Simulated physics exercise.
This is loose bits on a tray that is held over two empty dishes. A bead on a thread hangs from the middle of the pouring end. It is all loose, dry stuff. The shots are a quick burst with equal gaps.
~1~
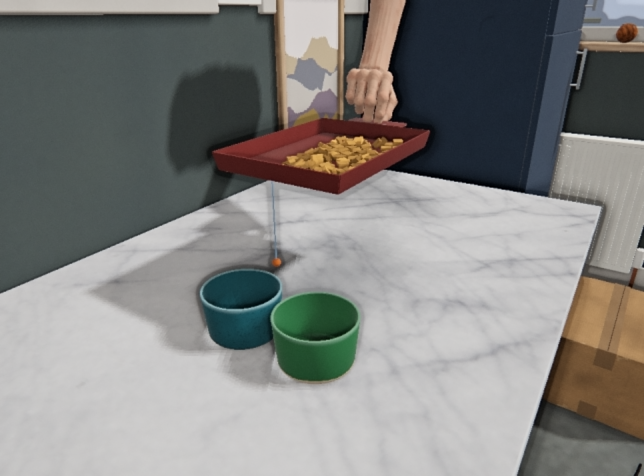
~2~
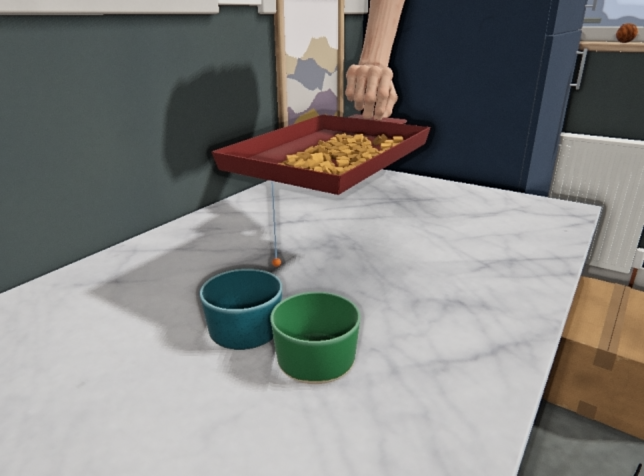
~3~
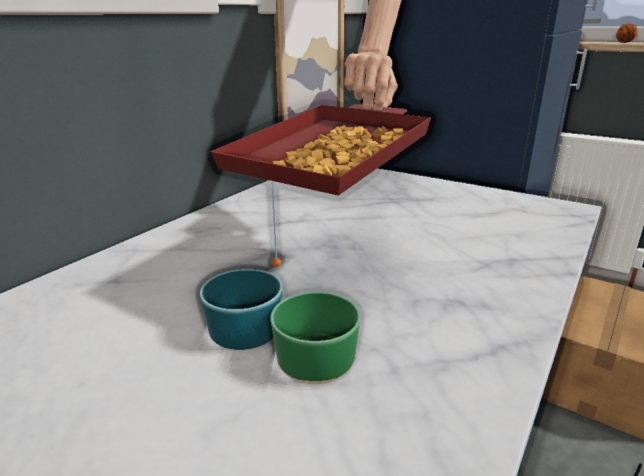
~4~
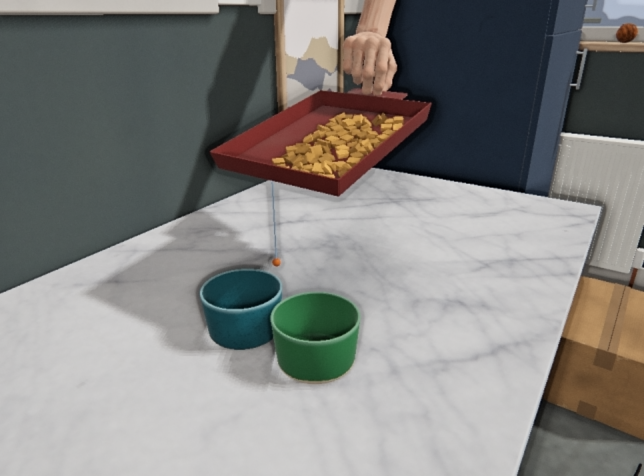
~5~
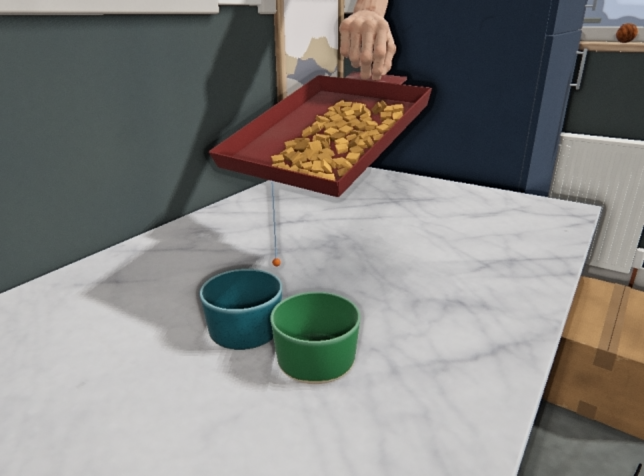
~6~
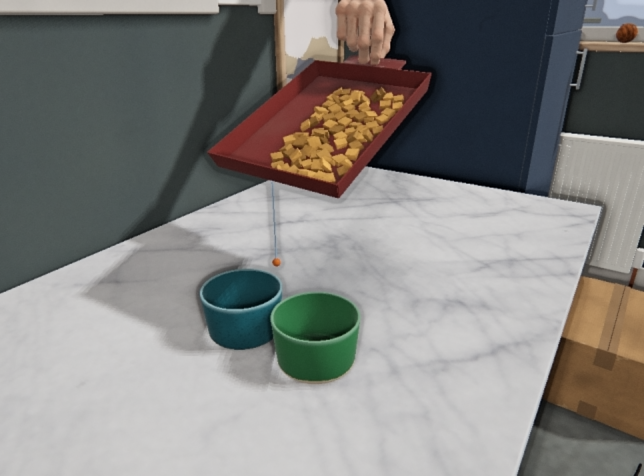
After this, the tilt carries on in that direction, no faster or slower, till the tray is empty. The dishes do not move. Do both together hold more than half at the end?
Together they catch more than half.
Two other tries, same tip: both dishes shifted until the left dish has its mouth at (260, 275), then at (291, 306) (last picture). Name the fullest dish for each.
One: The right-hand dish. Two: The dish on the left.
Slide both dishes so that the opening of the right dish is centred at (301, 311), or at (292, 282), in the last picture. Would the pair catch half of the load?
First above a half, then below a half.
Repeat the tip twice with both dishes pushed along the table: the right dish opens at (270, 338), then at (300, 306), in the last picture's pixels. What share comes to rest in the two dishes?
About 10 and 80 per cent.
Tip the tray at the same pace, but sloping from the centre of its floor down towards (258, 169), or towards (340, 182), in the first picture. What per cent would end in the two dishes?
About 30 and 20 per cent.
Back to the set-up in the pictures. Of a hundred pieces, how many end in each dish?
For the left dish some 40 %, for the right dish some 50 %.
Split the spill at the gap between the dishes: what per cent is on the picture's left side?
It comes to 70 per cent or so.
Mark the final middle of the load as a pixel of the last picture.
Near (288, 345).
Soon, tray tipped steeply; all on the tray.
A while on, tray tipped past a quarter turn; most on the tray; a small part in the right dish; a small part in the left dish; a small part outside both; a stray few in the air.
Towards the end, tray tipped past a quarter turn; about half in the right dish; about a third in the left dish; a small part outside both.
Finally, tray tipped past a quarter turn; about half in the right dish; about a third in the left dish; a small part outside both.
